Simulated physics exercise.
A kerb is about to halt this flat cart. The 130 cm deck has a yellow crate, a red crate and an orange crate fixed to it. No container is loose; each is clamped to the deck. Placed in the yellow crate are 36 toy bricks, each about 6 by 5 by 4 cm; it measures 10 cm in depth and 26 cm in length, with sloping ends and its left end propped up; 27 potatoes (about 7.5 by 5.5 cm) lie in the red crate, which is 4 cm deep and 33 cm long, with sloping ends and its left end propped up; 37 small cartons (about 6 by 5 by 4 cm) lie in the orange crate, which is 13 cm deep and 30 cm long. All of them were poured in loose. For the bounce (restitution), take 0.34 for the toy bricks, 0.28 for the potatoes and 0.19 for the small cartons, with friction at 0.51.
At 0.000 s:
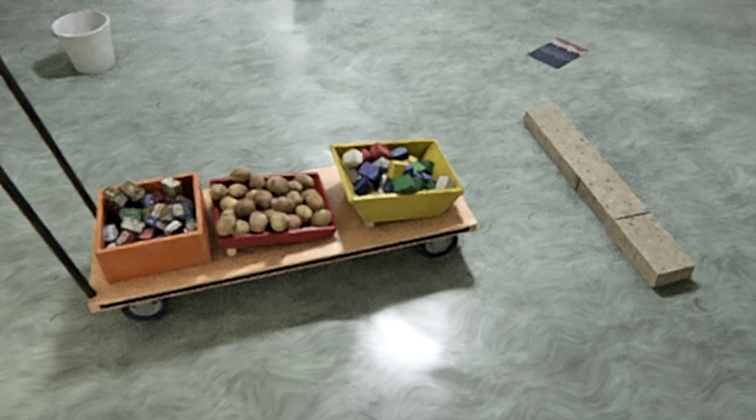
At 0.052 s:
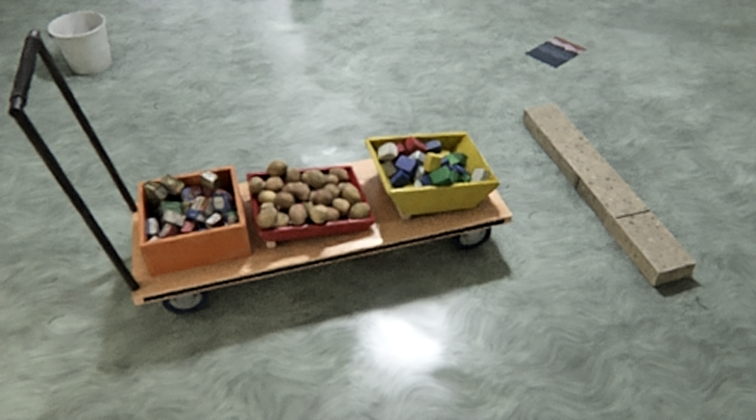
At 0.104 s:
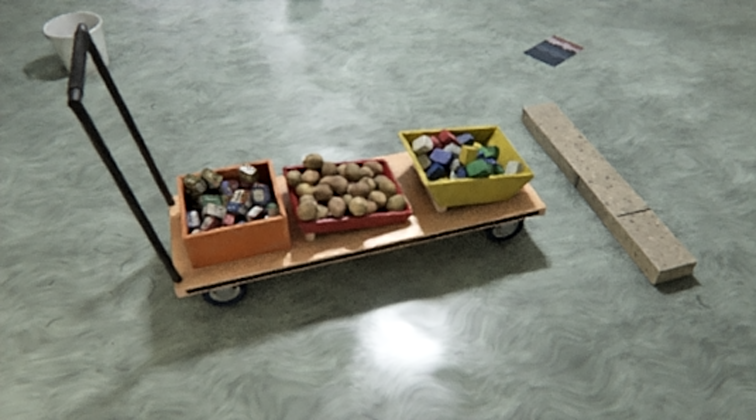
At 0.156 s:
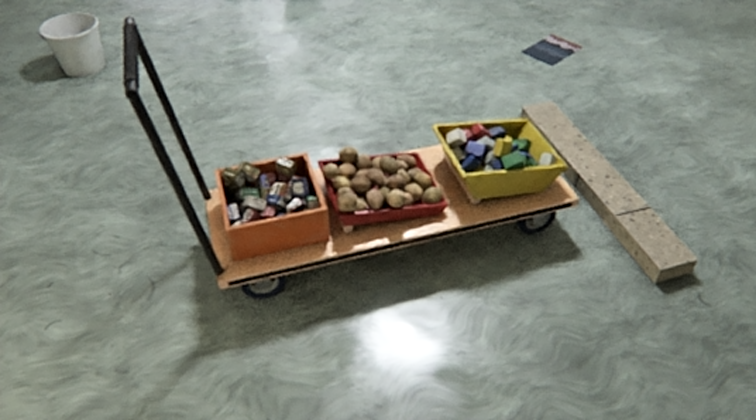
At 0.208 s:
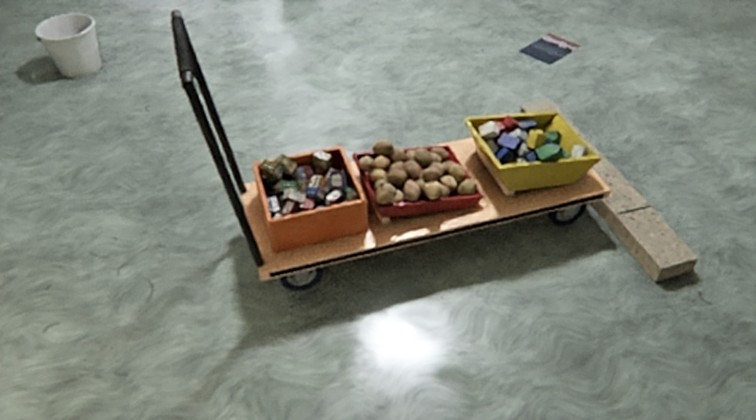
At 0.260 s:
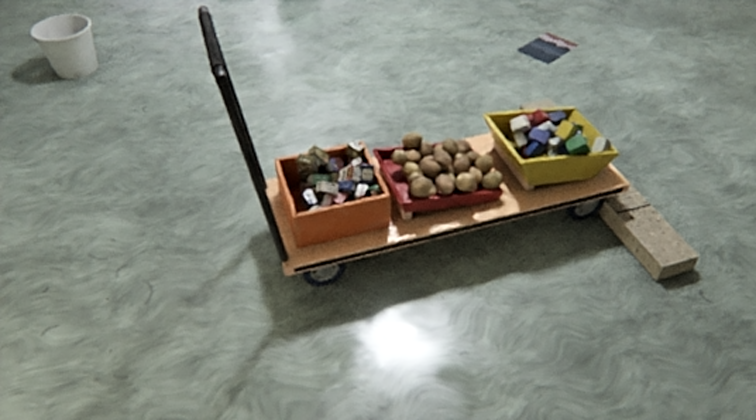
At first, a flat cart carrying an orange crate of small cartons, a red crate of round brown lumps and a yellow crate of colourful blocks stands left of a pale kerb. It rolls steadily right across the grey floor, closing the gap, until its front end meets the kerb with all three loads still inside.
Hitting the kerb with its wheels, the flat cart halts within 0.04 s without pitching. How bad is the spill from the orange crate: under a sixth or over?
Looks like the escaped portion is a slimmer fraction than a sixth.
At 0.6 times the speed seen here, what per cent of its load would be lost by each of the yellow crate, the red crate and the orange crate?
Then the yellow crate sheds 0 per cent, the red crate 20 per cent, and the orange crate 0 per cent.
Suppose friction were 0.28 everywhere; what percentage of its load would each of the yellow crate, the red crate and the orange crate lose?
In that setup yellow crate sheds 40 percent, red crate sheds 40 percent, and orange crate sheds 0 percent.
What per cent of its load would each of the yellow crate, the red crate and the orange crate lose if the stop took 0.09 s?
With that change, yellow crate 20 per cent, red crate 40 per cent, orange crate 0 per cent.
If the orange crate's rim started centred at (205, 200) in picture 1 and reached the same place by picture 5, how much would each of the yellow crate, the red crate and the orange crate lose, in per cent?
In that case you'd see yellow crate at 10, red crate at 30 and orange crate at 0 percent.
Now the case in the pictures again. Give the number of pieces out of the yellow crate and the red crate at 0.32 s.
Estimated count: Yellow crate around 2, red crate around 3.
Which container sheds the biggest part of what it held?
Answer: The red crate.
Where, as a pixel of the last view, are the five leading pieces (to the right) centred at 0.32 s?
Around (588, 118) in pixels.
After 0.32 s, the yellow crate is down by 2 of 36, the red crate is down by 3 of 27 and the orange crate has all 37.
After 0.44 s, the yellow crate is down by 7 of 36, the red crate is down by 7 of 27 and the orange crate has all 37.
After 0.67 s, the yellow crate is down by 9 of 36, the red crate is down by 12 of 27 and the orange crate is down by 1 of 37.
Outcome (at 1.17 s), the yellow crate is down by 10 of 36, the red crate is down by 13 of 27 and the orange crate is down by 1 of 37. Asked share, 1 of 37, 3 per cent.
